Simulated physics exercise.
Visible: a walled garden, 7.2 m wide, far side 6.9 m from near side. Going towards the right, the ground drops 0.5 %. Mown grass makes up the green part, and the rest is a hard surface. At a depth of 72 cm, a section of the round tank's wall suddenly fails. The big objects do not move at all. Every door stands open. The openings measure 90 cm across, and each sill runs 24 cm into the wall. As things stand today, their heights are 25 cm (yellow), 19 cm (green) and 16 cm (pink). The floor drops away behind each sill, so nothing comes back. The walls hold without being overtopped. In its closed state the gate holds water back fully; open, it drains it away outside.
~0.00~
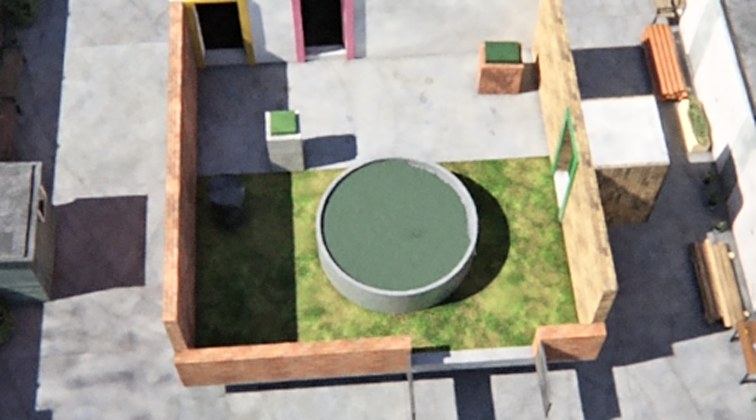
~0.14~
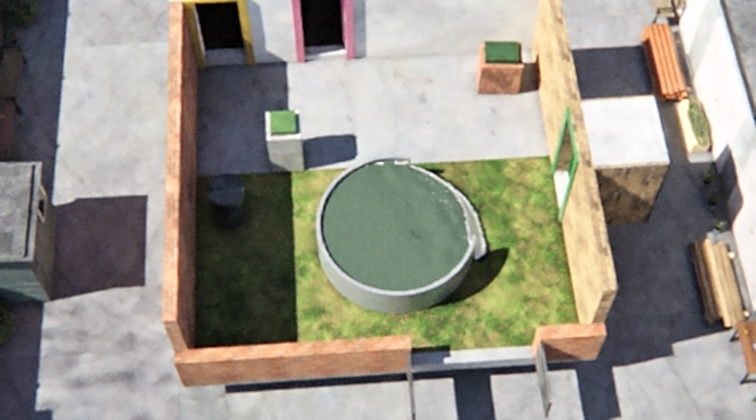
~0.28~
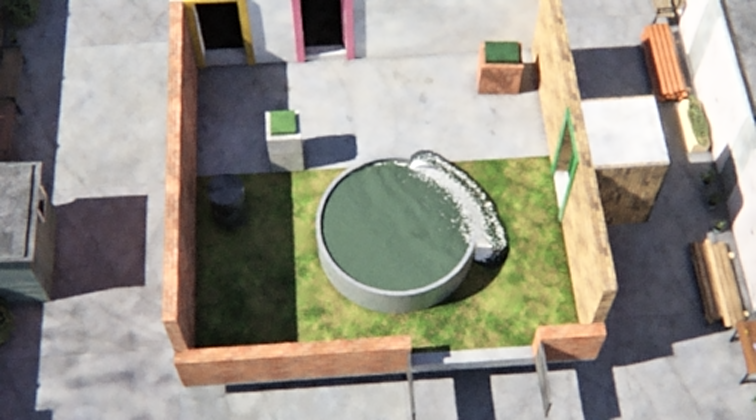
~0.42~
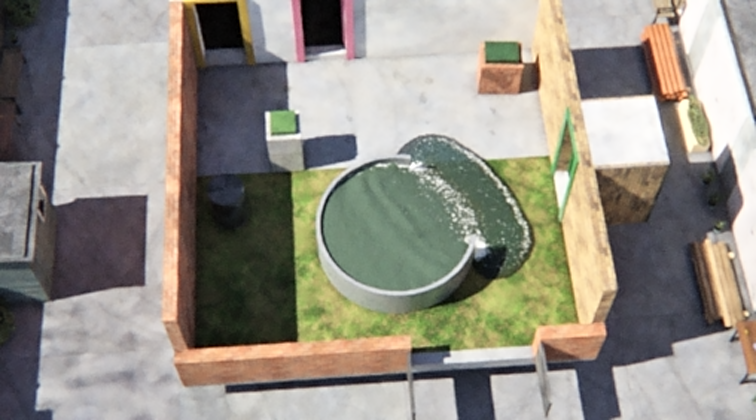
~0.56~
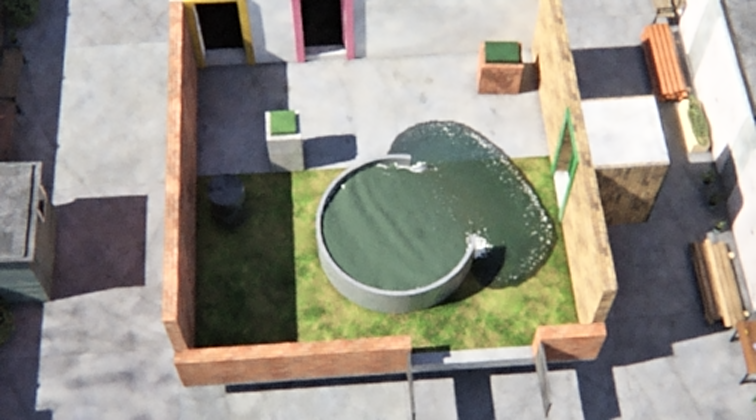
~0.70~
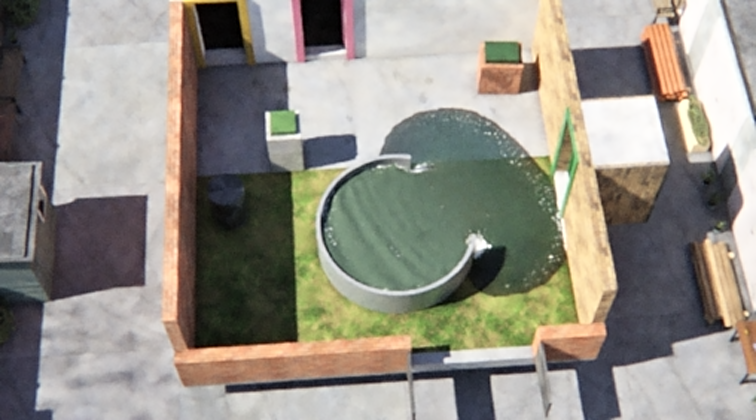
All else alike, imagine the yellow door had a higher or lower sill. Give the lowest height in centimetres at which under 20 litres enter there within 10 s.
15 cm.
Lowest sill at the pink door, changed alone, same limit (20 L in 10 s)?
At pink, about 7.0 cm.
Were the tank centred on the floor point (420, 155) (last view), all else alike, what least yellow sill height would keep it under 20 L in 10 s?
A minimum of about 17 cm.
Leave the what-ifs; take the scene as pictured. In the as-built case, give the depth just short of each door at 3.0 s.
Yellow door 0 cm, green door 32 cm, pink door 1 cm.
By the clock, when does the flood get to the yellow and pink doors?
Yellow: 4.5 s; pink: 2.8 s.
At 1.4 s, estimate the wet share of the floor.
About 30 per cent.
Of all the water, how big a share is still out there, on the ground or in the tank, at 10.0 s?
Roughly 84 per cent of the water.
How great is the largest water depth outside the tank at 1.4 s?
Max depth: Around 40 cm.
After 1.4 s water covers 30 % of the floor, deepest (40 cm) near (545, 170); it has not reached the yellow door.
After 3.0 s water covers 40 % of the floor, deepest (45 cm) near (526, 57); it has not reached the yellow door.
After 10.0 s water covers 100 % of the floor, deepest (14 cm) near (224, 197); 12 cm at the yellow door, 0 litres in over its 25 cm sill.
At the yellow door as built, the water arrived by 4.4 s and peaked near 21 cm at 7.2 s.
Run again over the same 10 s with other heights there, 49 litres in over 12 cm, 2 litres over 19 cm. The limit of 20 litres is kept from about 15 cm up.
